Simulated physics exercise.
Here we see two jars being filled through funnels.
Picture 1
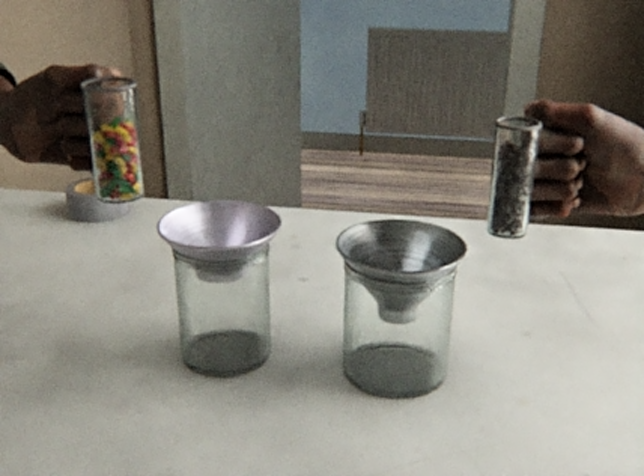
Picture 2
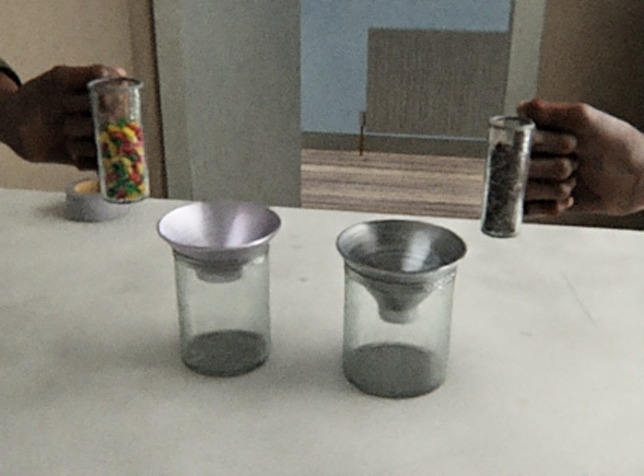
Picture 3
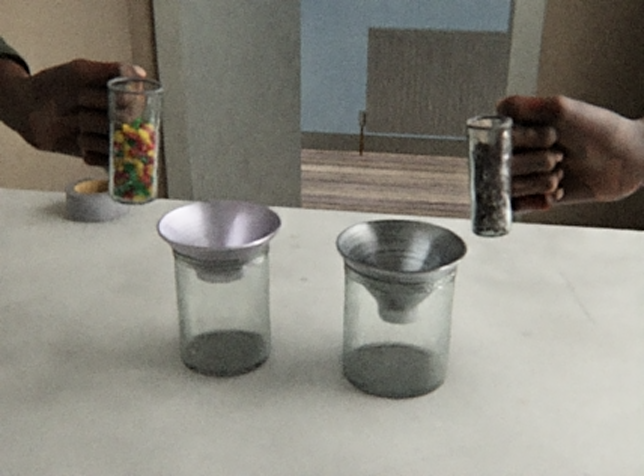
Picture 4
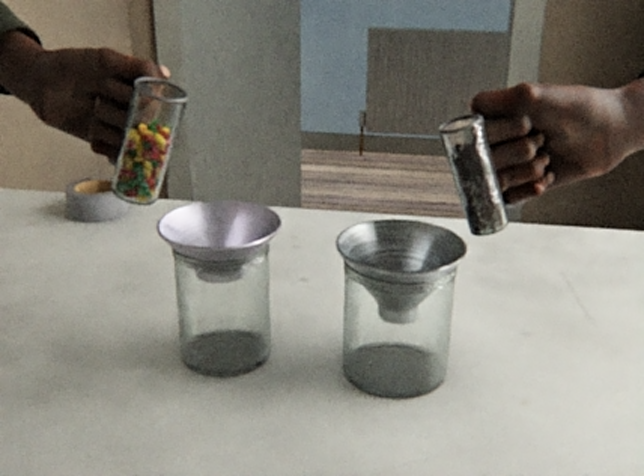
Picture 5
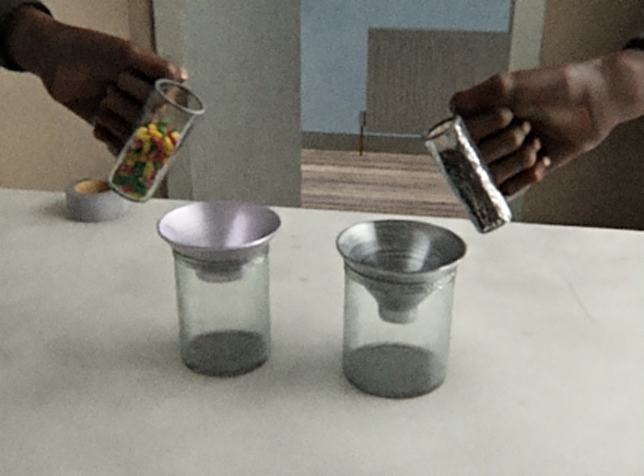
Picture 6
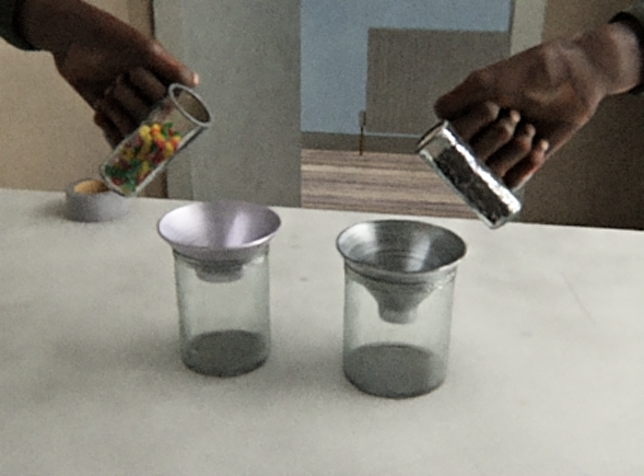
In the video, two hands hold clear cups, one of colourful candies at left and one of small dark pieces at right, beside two funnel-topped jars, then move them inward and gradually tilt them toward each other.
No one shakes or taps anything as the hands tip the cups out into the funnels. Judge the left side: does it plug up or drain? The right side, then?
My call: Left funnel drains, right funnel drains.
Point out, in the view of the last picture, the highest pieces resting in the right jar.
The topmost pieces end close to (416, 358).
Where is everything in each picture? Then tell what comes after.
Left funnel near (220, 232), outlet at (222, 270), about 6 pieces wide; left cup near (115, 141), holding jelly beans; right funnel near (401, 253), outlet at (397, 313), about 6 pieces wide; right cup near (512, 179), holding chocolate balls, in the first picture.
Left cup near (121, 142), upright; right cup near (505, 178), upright, in the second picture.
Left cup near (134, 142), tipped 7°; right cup near (490, 177), tipped 7°, in the third picture.
Left cup near (148, 143), tipped 19°; right cup near (475, 177), tipped 19°, in the fourth picture.
Left cup near (154, 143), tipped 32°; right cup near (468, 176), tipped 32°, in the fifth picture.
Left funnel near (220, 232), outlet at (222, 270); left cup near (154, 143), tipped 45°; right funnel near (401, 253), outlet at (397, 313); right cup near (468, 176), tipped 45°, in the sixth picture.
Then, 0.37 s on from there, left, the whole lot still in the cup; right, the whole lot still in the cup.
Then, 0.70 s on from there, left, all but a few still in the cup, only a few in or over the funnel; right, the bulk still in the cup, near a quarter in or over the funnel, only a few down in the jar.
Then, 0.98 s on from there, left, near a quarter still in the cup, near half in or over the funnel, near a third down in the jar; right, a little still in the cup, near half in or over the funnel, near half down in the jar.
In the end, left, the whole lot down in the jar; right, the whole lot down in the jar.
